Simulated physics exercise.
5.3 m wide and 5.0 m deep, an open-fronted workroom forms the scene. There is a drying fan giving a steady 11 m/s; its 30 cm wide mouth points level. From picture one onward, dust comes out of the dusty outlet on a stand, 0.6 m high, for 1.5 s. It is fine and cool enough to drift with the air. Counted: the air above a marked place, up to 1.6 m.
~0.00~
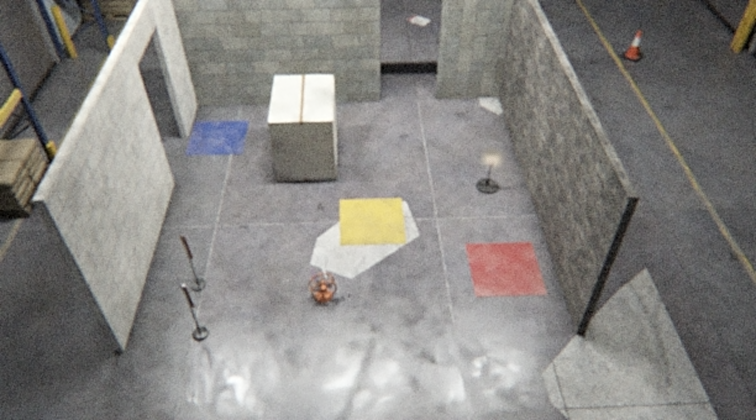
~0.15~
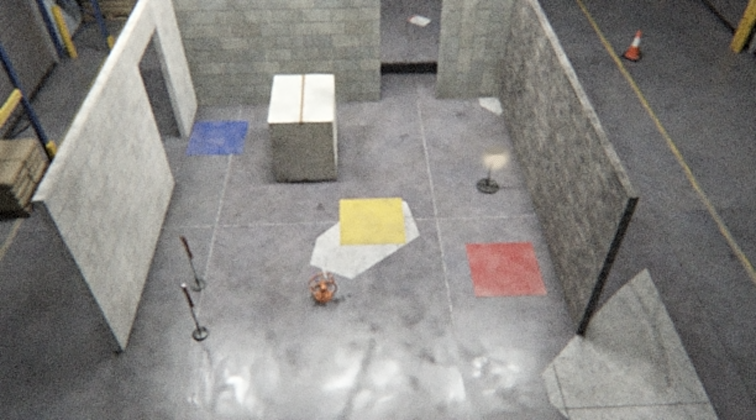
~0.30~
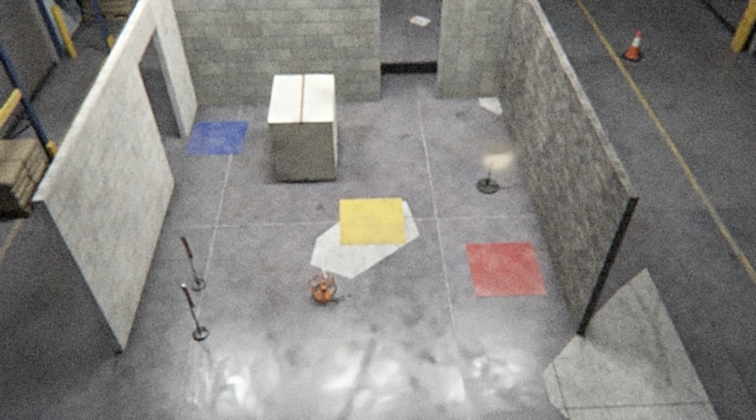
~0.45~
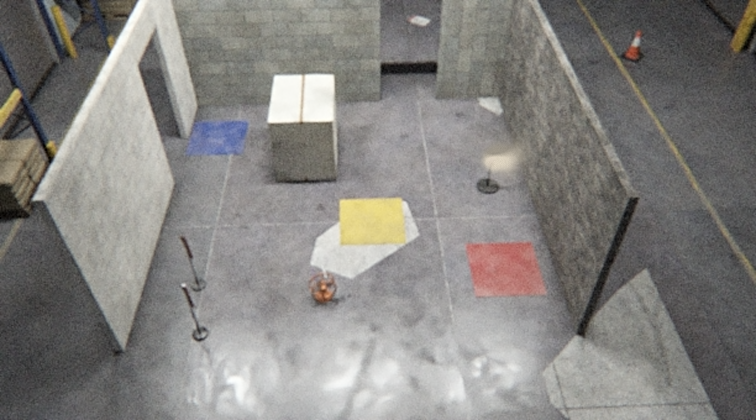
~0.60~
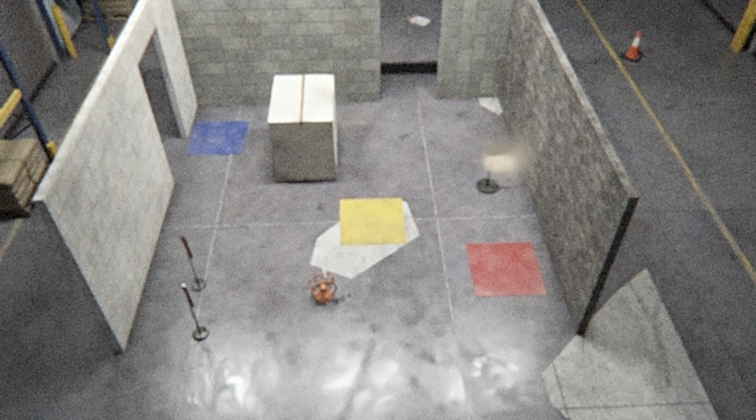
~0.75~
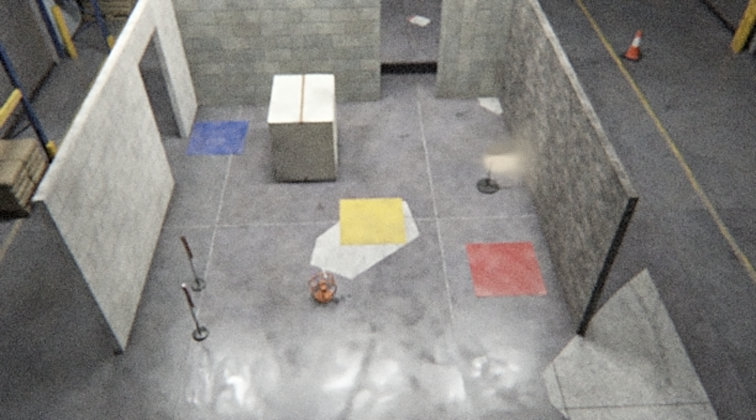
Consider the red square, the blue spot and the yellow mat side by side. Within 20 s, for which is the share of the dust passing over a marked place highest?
The red one.
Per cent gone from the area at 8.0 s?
Some 50 per cent.
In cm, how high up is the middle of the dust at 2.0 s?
The centre hangs close to 70 centimetres up.
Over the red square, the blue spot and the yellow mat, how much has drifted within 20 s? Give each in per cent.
Roughly 40 per cent red, 1 per cent blue, 0 per cent yellow.
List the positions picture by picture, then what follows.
In the first picture, the dust is thickest near (492, 158), the dusty outlet on a stand stands at (491, 164) and the drying fan is at (323, 286).
In the second picture, the dust is thickest near (495, 157), the blue spot is centred on (218, 138), the red square is centred on (505, 268) and the yellow mat is centred on (372, 221).
In the third picture, the dust is thickest near (498, 156), a ribbon ends at (191, 258) and a ribbon ends at (193, 307).
In the fourth picture, the dust is thickest near (499, 157) and the top of a large carton is at (302, 97).
In the fifth picture, the dust is thickest near (501, 157) and reaches out to (523, 149).
In the sixth picture, the dust is thickest near (504, 157) and reaches out to (530, 153), a ribbon ends at (191, 258) and a ribbon ends at (193, 307).
By 2.0 s, 0 % is gone from the area; 0 % has passed over the blue spot, 2 % over the red square and 0 % over the yellow mat, and the middle of the rest is near (527, 164).
By 4.0 s, 0 % is gone from the area; 0 % has passed over the blue spot, 33 % over the red square and 0 % over the yellow mat, and the middle of the rest is near (559, 203).
By 8.0 s, 48 % is gone from the area; 0 % has passed over the blue spot, 44 % over the red square and 0 % over the yellow mat, and the middle of the rest is near (568, 238).
By 20.0 s, 92 % is gone from the area; 1 % has passed over the blue spot, 45 % over the red square and 0 % over the yellow mat.
